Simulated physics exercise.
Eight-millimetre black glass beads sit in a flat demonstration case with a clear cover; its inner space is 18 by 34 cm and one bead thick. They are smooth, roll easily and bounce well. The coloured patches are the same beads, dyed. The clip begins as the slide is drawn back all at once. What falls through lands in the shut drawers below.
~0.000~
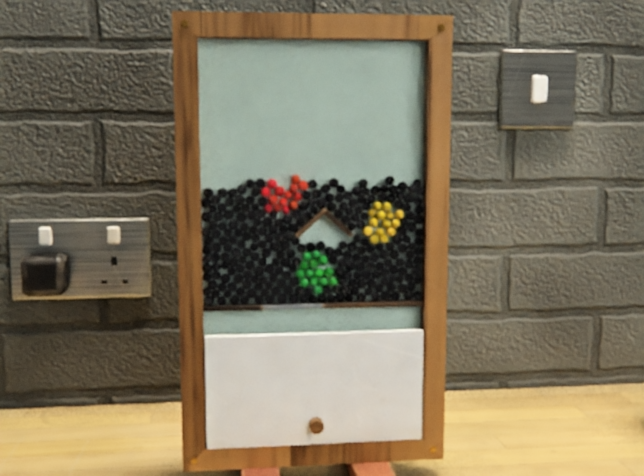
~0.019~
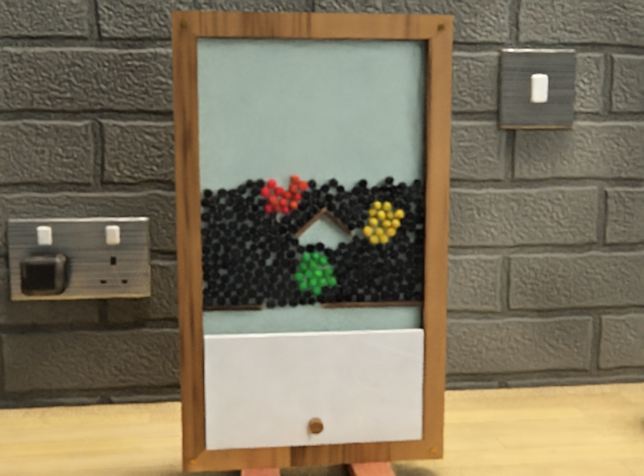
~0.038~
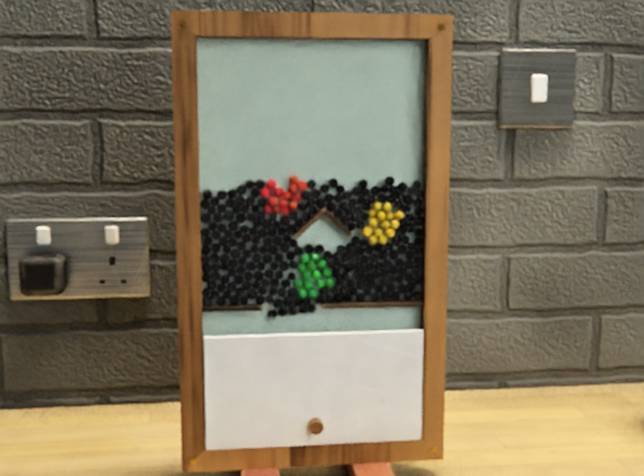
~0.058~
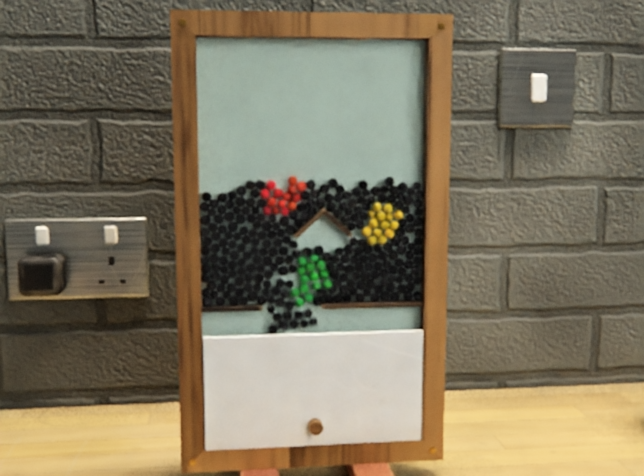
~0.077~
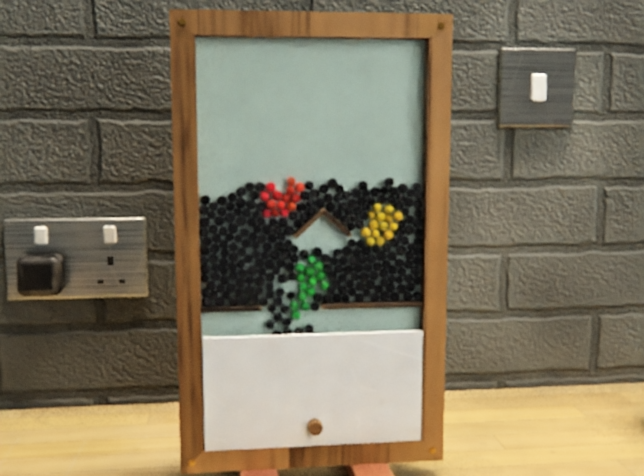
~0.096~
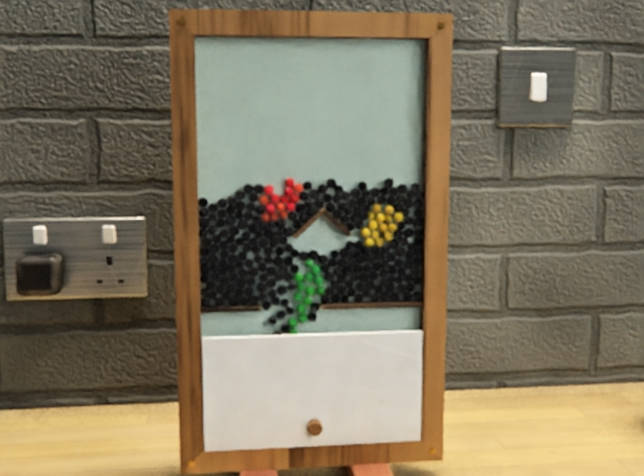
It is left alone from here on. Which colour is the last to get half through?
Last out: Yellow.
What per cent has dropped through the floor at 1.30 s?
About 85 per cent.
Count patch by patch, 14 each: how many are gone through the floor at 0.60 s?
Green 14, red 12, yellow 0.
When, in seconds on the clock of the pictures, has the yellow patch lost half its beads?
Near 0.8 s.
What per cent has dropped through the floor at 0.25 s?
Roughly 25 per cent.
By 0.25 s, 25 % are out; out of 14, green 14, red 0, yellow 0.
By 0.60 s, 55 % are out; out of 14, green 14, red 13, yellow 1.
By 1.30 s, 85 % are out; out of 14, green 14, red 14, yellow 14.
All still by 3.0 s, 90 % are out; out of 14, green 14, red 14, yellow 14; half out at green 0.17 s, red 0.41 s, yellow 0.71 s.
